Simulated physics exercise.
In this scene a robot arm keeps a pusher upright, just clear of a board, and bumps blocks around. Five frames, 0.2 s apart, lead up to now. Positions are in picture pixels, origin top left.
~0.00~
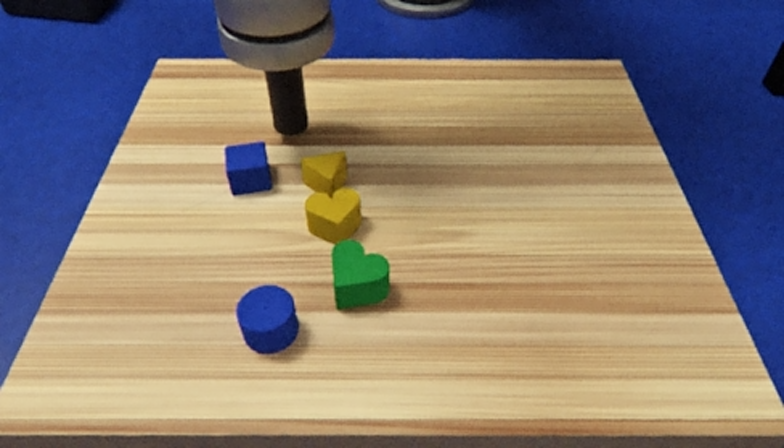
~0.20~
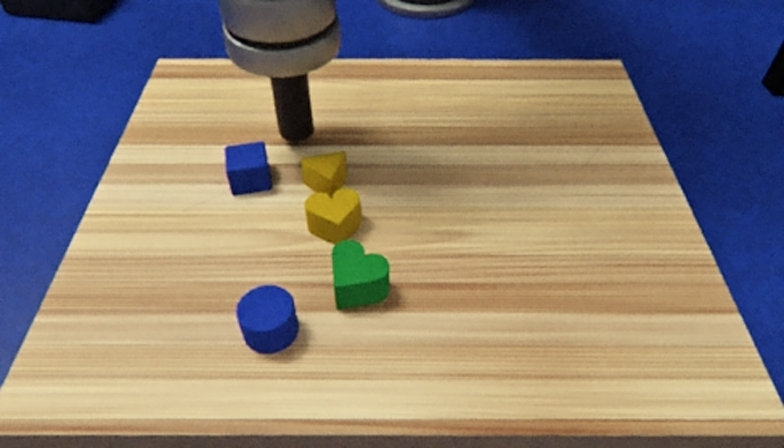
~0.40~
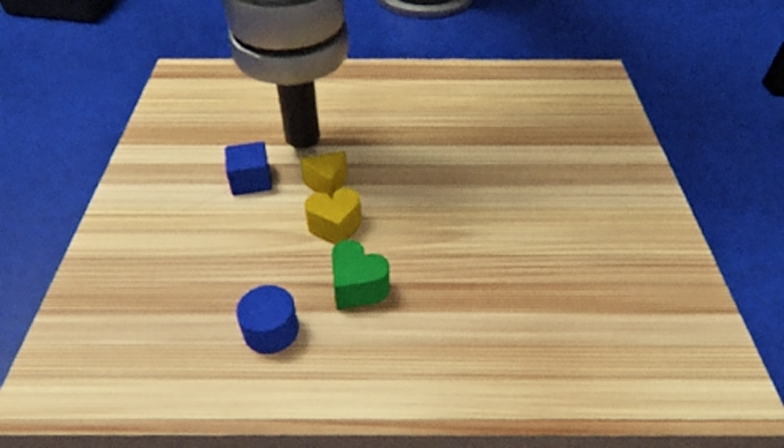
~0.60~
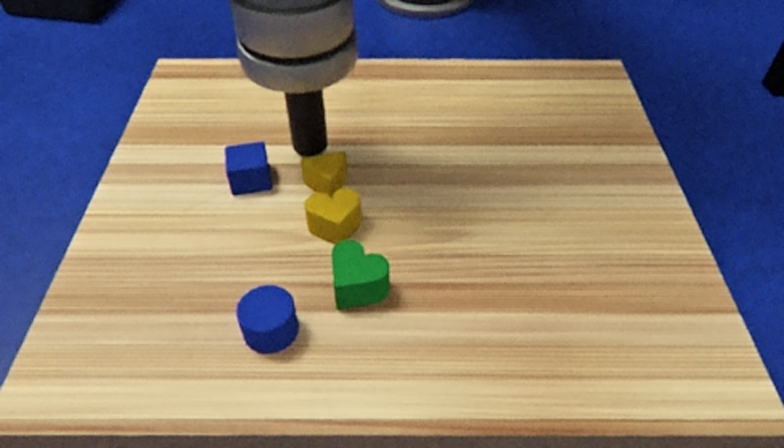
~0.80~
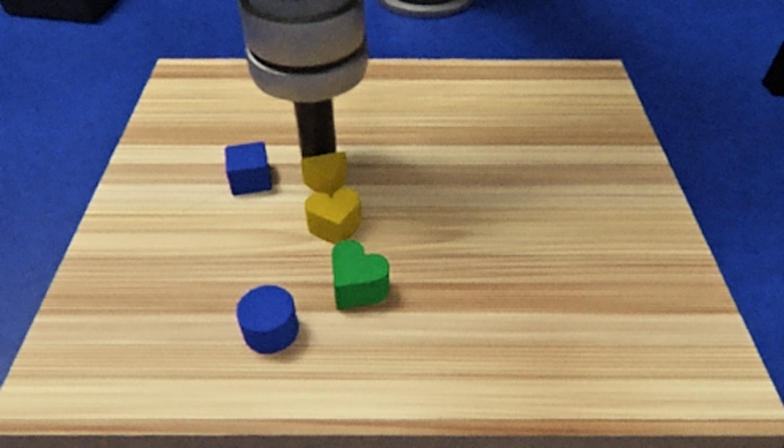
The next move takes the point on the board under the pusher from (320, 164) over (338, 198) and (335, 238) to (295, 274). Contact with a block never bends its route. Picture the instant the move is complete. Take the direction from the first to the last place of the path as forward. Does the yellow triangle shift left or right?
My prediction: Leftwards.
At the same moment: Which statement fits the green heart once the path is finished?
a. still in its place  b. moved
Letter b.
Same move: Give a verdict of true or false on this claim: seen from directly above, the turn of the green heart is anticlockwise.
True - the claim holds.
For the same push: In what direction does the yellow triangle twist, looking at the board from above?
Rotation: Counter-clockwise.
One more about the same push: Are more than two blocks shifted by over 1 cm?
Final answer: Yes.
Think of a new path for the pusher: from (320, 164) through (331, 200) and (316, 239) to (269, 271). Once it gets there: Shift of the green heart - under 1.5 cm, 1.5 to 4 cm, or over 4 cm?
Between 1.5 and 4 cm.
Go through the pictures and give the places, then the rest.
Lower end of the pusher (291, 125), tops of blocks, blue circle (265, 307), yellow triangle (326, 162), yellow heart (333, 203), green heart (356, 264), in the first frame.
Pusher (297, 131), blocks as before, in the second frame.
Pusher (303, 138), blocks as before, in the third frame.
Pusher (310, 145), blocks as before, in the fourth frame.
Pusher (319, 153), blue circle (265, 307), yellow triangle (326, 162), yellow heart (333, 203), green heart (356, 264), in the fifth frame.
What follows on the original path. One third of the way, pusher (337, 187); yellow triangle (340, 197), turned 15° clockwise; yellow heart (338, 227), turned 15° clockwise; green heart (357, 268).
Two thirds of the way, pusher (334, 227); yellow triangle (341, 240); yellow heart (328, 271), turned 50° clockwise; green heart (362, 300), turned 70° anticlockwise.
At the end, pusher (293, 263); blue circle not moved; yellow triangle (340, 254), turned 25° anticlockwise; yellow heart (318, 283), turned 25° clockwise; green heart (362, 304), turned 75° anticlockwise.
